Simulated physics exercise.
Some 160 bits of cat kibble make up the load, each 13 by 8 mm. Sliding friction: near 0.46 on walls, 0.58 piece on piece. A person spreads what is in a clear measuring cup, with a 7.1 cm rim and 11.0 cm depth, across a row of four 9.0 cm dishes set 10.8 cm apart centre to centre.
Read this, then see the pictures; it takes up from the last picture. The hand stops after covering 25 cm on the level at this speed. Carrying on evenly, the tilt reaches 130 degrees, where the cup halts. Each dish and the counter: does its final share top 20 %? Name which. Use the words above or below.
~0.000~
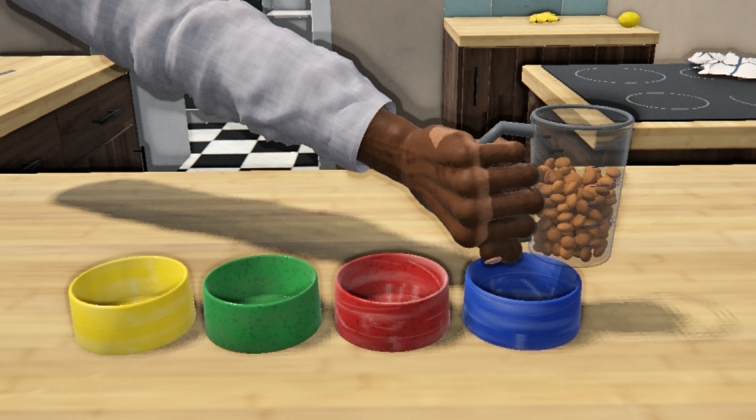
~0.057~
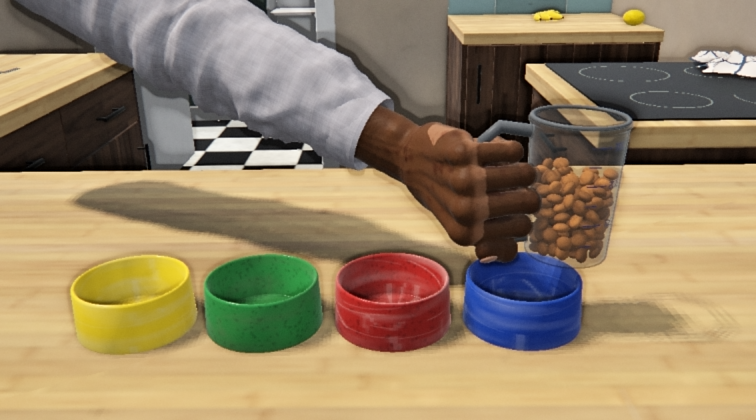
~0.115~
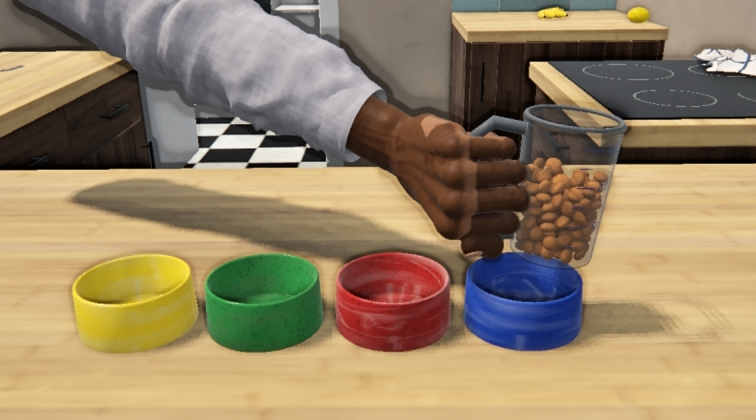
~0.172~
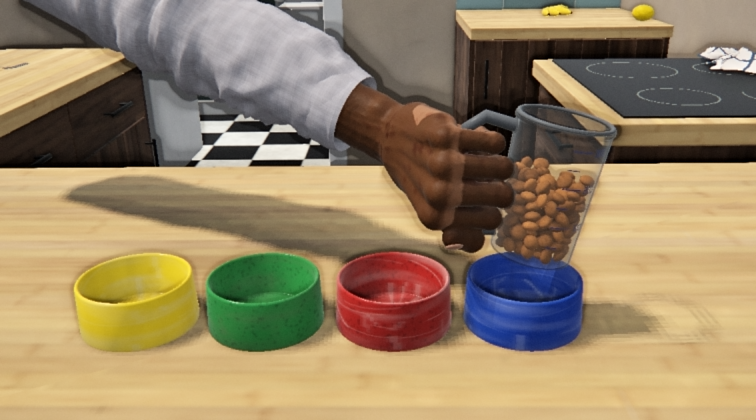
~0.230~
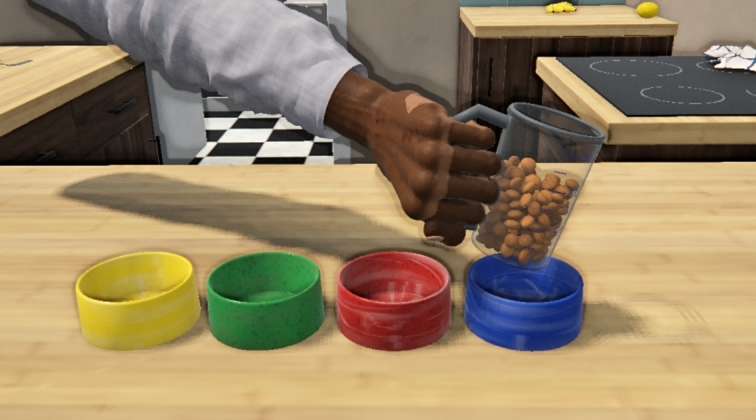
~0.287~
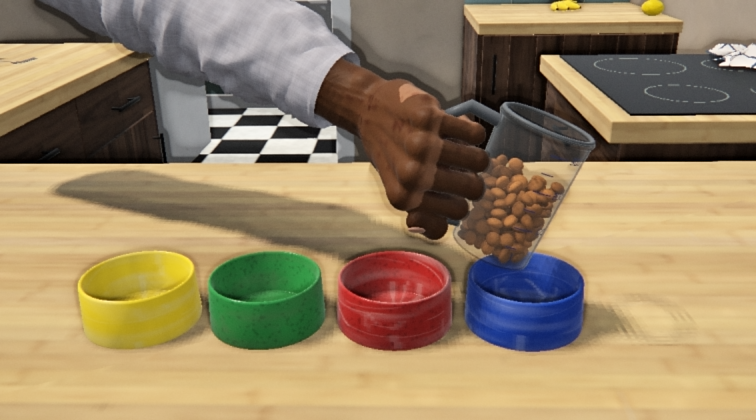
Red dish - below; blue dish - below; green dish - above; yellow dish - below; counter - above.
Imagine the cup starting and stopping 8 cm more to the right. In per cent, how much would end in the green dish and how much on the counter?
Green: 0, counter: 10.
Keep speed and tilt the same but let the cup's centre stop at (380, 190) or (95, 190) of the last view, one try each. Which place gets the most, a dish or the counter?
Try 1 - red; try 2 - green.
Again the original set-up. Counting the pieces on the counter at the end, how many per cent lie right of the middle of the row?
Estimated share comes to about 60 per cent.
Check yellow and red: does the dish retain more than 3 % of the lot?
For yellow, it does not, for red, it does.
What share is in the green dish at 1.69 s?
So far, roughly 35 per cent.
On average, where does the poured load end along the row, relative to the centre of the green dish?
Roughly 4 cm to the right.
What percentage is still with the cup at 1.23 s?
Around 100 per cent of the load.
After 0.85 s, tilt 72 degrees; cup holds 100 %.
Then, at 1.23 s, tilt 107 degrees; cup holds 100 %.
Then, at 1.69 s, tilt 130 degrees; cup holds 15 %, red 5 %, green 35 %.
In the end, at 2.4 s, red 10 %, blue 0 %, green 45 %, yellow 0 %, counter 45 %.
